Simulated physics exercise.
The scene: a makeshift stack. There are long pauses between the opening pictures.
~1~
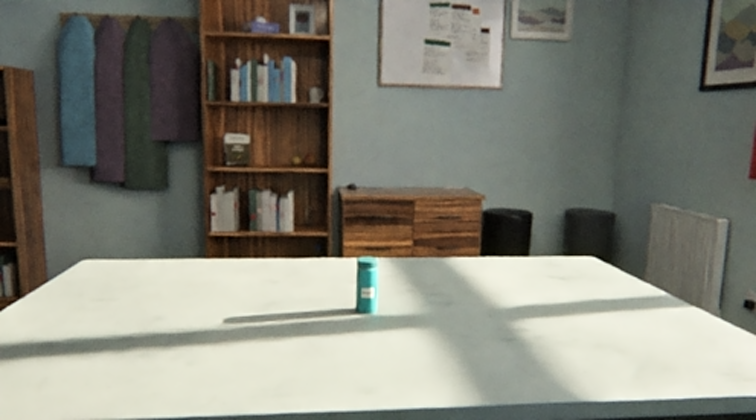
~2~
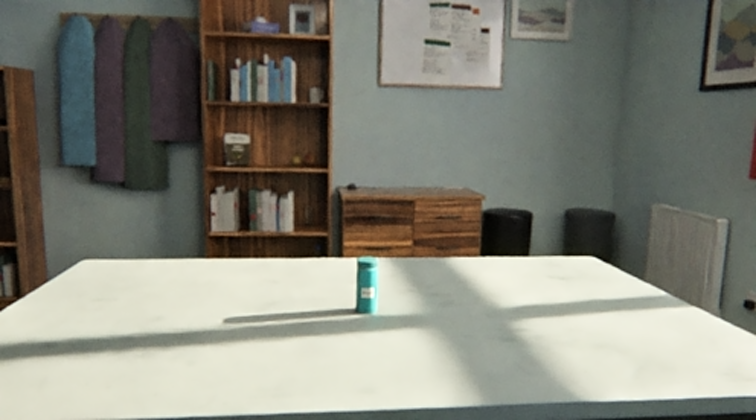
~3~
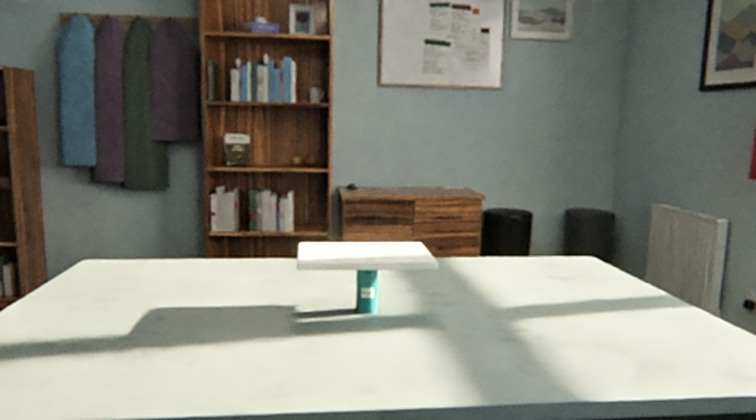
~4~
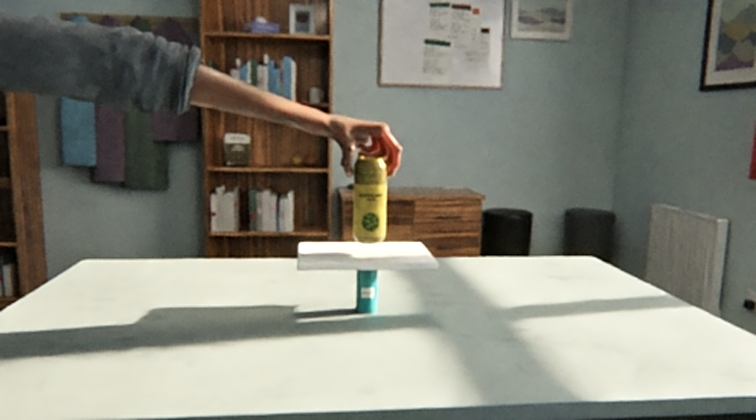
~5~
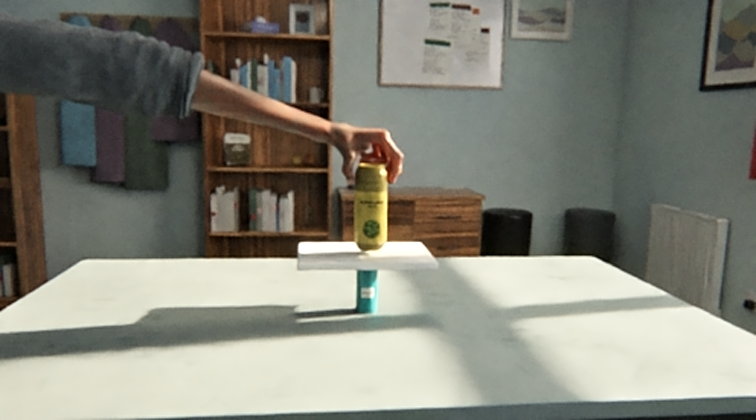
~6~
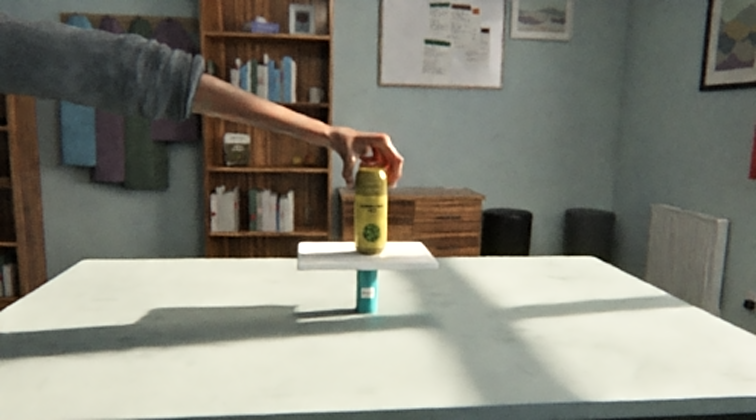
The footage shows a turquoise shaker on a pale table, then a flat white board resting on top of it, before a hand reaches in from the left and lowers a yellow can onto the board, still holding it.
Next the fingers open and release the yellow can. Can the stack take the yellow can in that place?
It keeps its balance.
Then, 0.20 s after the last picture, nothing has stirred.
Then, 0.40 s after the last picture, yellow can resting near (371, 212).
At rest, all 3 in place. Seen from the same camera at the end, yellow can near (371, 212). The stack holds.
